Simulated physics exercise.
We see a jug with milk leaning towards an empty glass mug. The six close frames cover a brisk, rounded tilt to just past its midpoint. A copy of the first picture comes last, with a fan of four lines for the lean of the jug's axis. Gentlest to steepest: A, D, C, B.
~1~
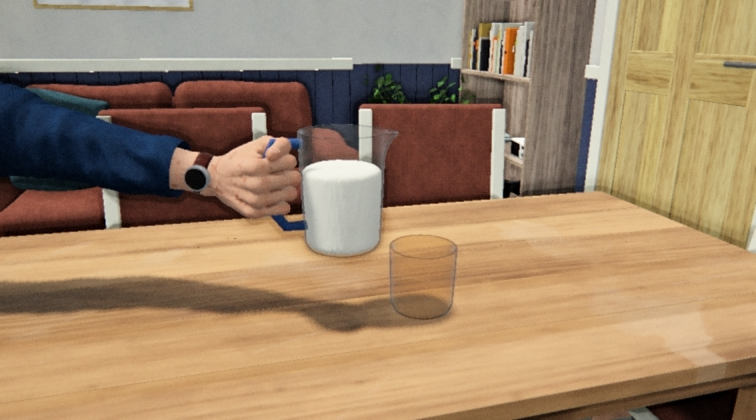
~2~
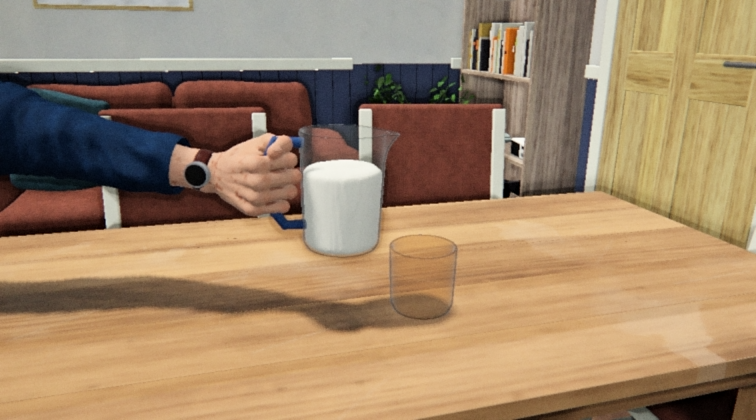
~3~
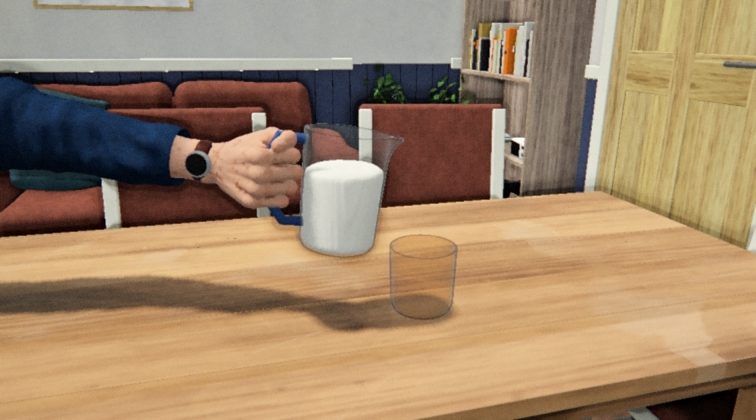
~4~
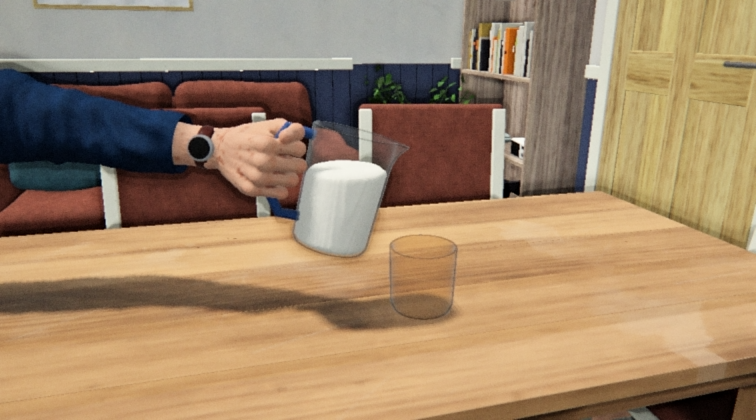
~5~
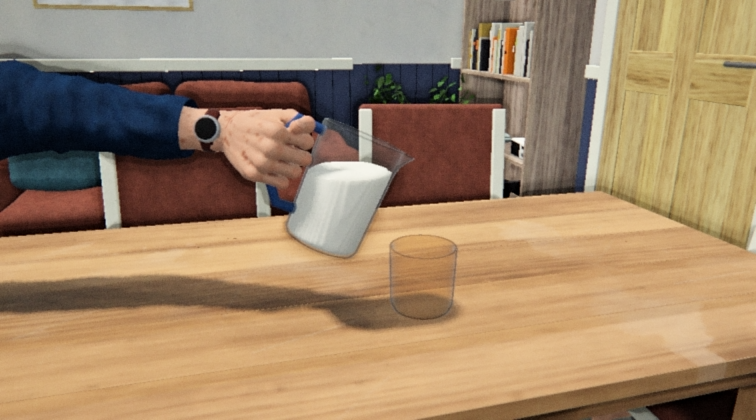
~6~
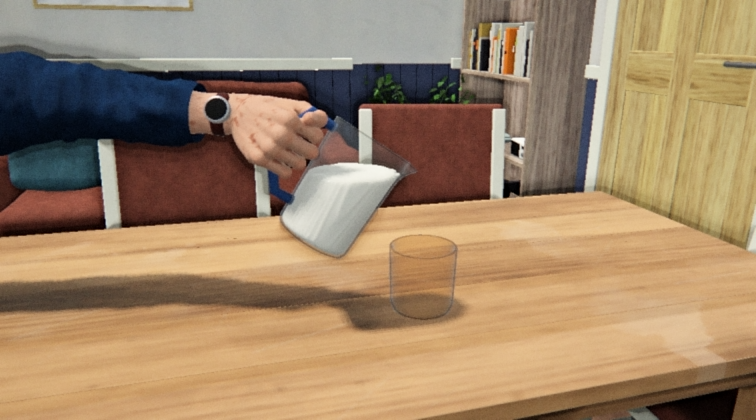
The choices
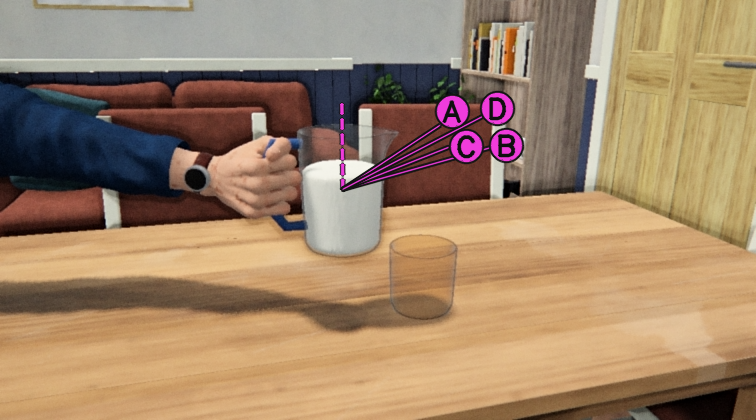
An arm in a dark blue sleeve with a wristwatch reaches in from the left, seen from slightly above a wooden table in a room with red seats, a bookshelf and a pale wooden door. Its hand grips the blue handle of a clear jug of white milk, behind and left of an empty glass. The jug starts upright, then the hand tilts it steadily rightward while the camera stays still.
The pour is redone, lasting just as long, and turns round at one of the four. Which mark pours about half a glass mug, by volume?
It is D.
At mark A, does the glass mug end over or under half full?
Under.
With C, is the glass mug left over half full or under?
Over.
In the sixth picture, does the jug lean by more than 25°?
Yes.
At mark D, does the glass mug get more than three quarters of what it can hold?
No, less.
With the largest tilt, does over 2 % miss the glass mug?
Yes.
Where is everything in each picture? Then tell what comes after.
Upright, lip at (396, 132); rim of the glass mug round (423, 246); nothing has left yet, in the first frame.
Upright, lip at (397, 133); nothing has left yet, in the second frame.
Tipped about 7°, lip at (402, 138); nothing has left yet, in the third frame.
Tipped about 14°, lip at (407, 147); nothing has left yet, in the fourth frame.
Tipped about 24°, lip at (412, 157); nothing has left yet, in the fifth frame.
Tipped about 34°, lip at (415, 170); nothing has left yet, in the sixth frame.
On the marked copy, A at (439, 125); B at (489, 147); C at (448, 147); D at (482, 116).
If A is chosen, the glass mug ends with about 32 % of what it can hold.
If B is chosen, the glass mug ends with about 73 % of what it can hold; 12 % of the milk is spilt.
If C is chosen, the glass mug ends with about 69 % of what it can hold.
If D is chosen, the glass mug ends with about 49 % of what it can hold.
